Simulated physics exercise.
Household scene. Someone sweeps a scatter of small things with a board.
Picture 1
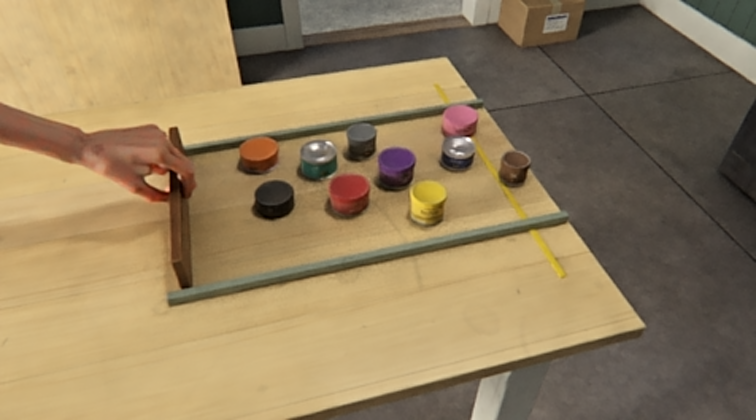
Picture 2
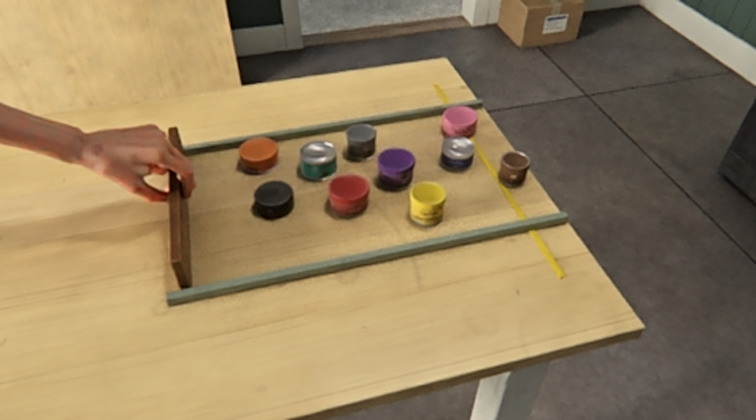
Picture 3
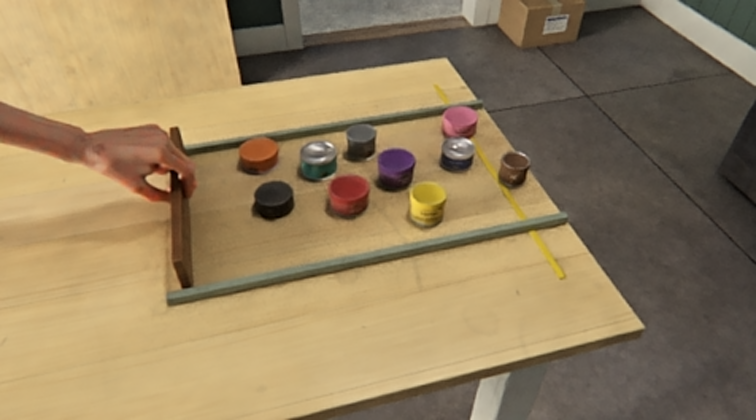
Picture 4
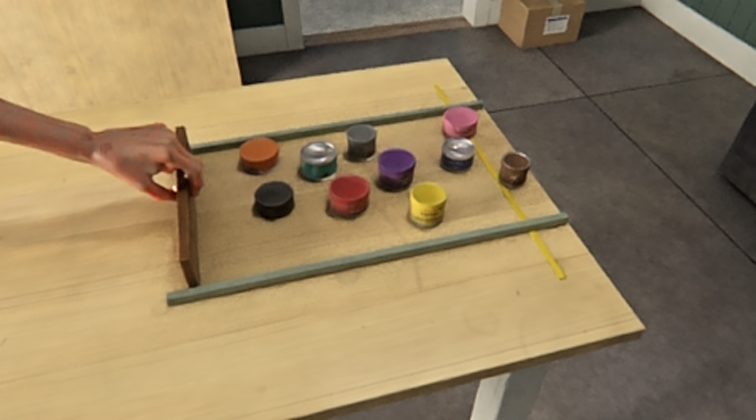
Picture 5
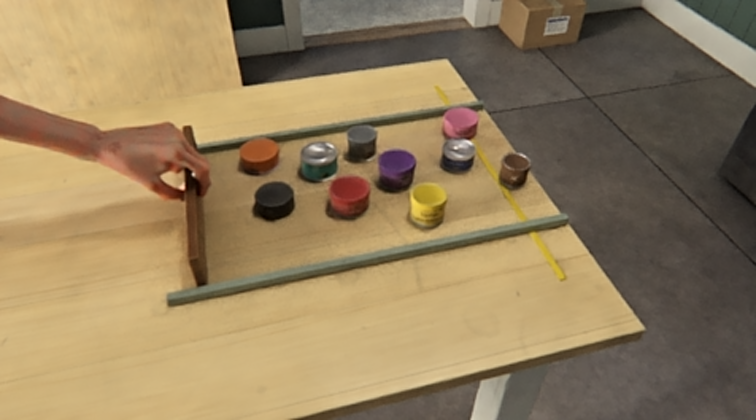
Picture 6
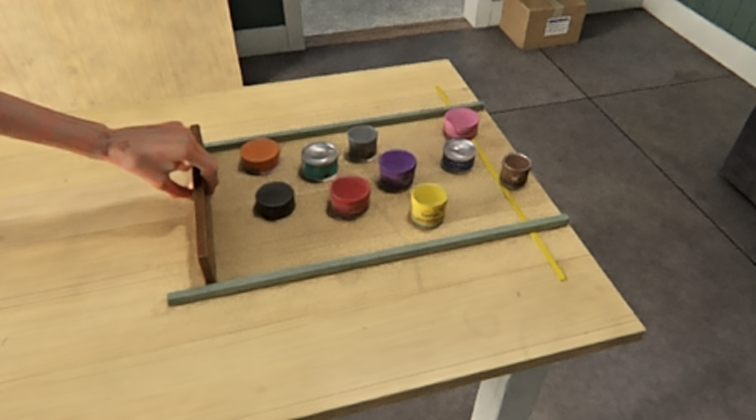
A pale wooden table in a room with a dark tiled floor is seen from above at an angle, with a cardboard box on the floor behind. Between two grey-green rails sit orange, black, green, grey, red, purple, yellow, blue, pink and brown tubs and tins, with yellow tape crossing at the right. A hand at left holds a brown board still, then slides it slightly rightward, while the containers and camera stay practically still.
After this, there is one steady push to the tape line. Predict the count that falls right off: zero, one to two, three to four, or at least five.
Most likely a good five or more will slide off.
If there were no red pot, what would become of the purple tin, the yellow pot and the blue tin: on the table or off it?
In that case the purple tin goes off the edge, the yellow pot stays where it is, the blue tin goes off the edge.
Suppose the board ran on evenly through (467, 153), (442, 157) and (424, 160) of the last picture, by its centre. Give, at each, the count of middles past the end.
2, 0 and 0.
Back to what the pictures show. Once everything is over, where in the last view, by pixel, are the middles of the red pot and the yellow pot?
Listed in order, first is (525, 179) and the other is (539, 201).
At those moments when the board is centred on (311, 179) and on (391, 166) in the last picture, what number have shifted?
By then 4, and later 8.
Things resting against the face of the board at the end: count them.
It's 5.
Soon after, none off yet; brown tin at rest near (515, 171); pink tub at rest near (461, 125); blue tin at rest near (459, 156).
Then, none off yet; brown tin at rest near (515, 171); pink tub moved about its own width near (487, 117); blue tin moved well along near (506, 137).
By the end, the number that fall off is five or more; fallen, grey pot, purple tin, blue tin, pink tub and brown tin.
